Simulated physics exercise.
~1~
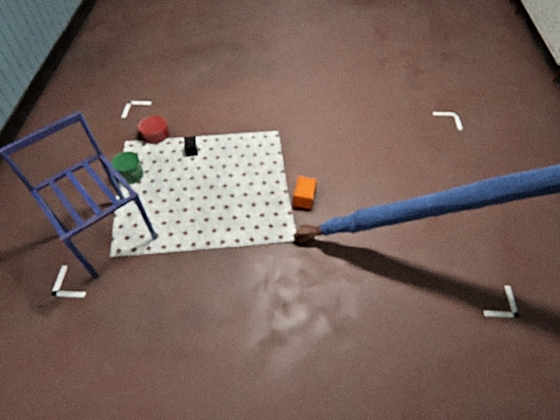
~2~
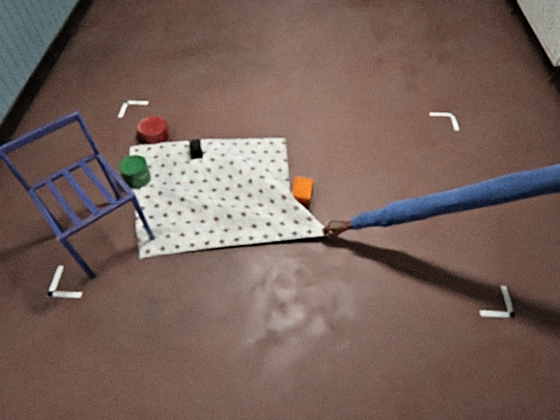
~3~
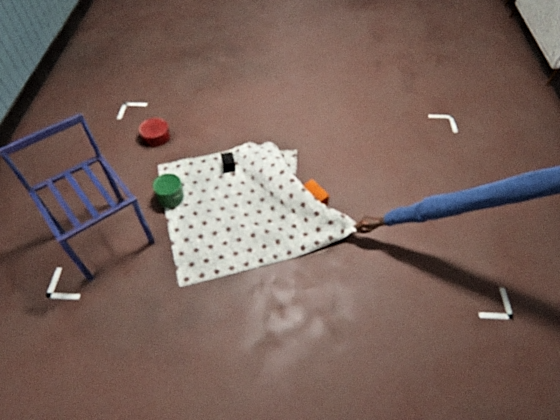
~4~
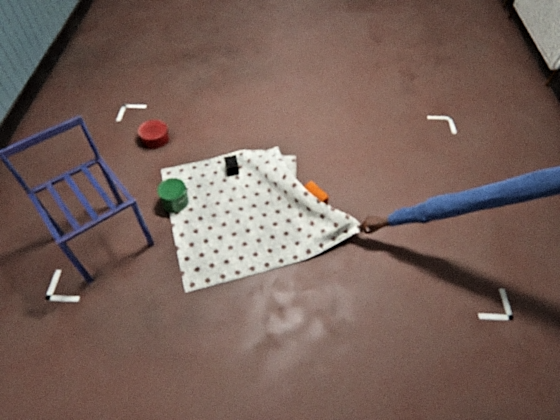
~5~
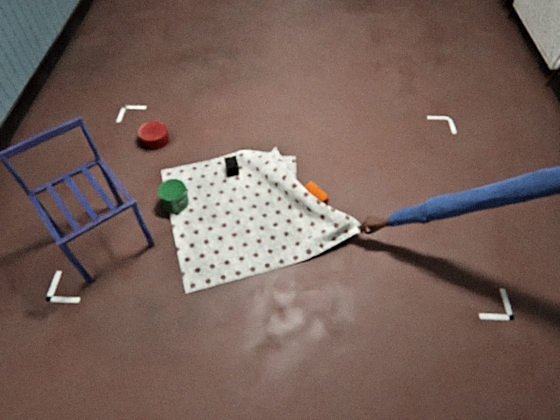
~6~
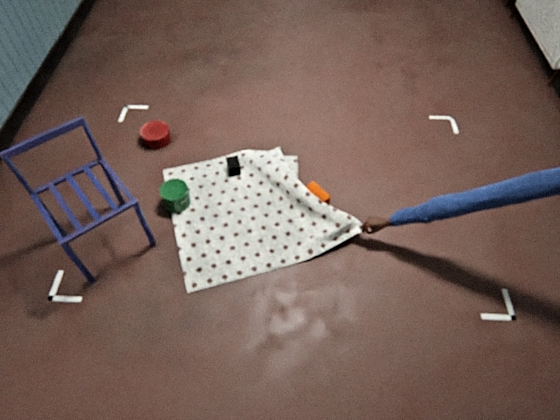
Blue-sleeved arm dragging a dotted sheet rightward, carrying the green bin and black carton, leaving red bucket and blue chair behind.
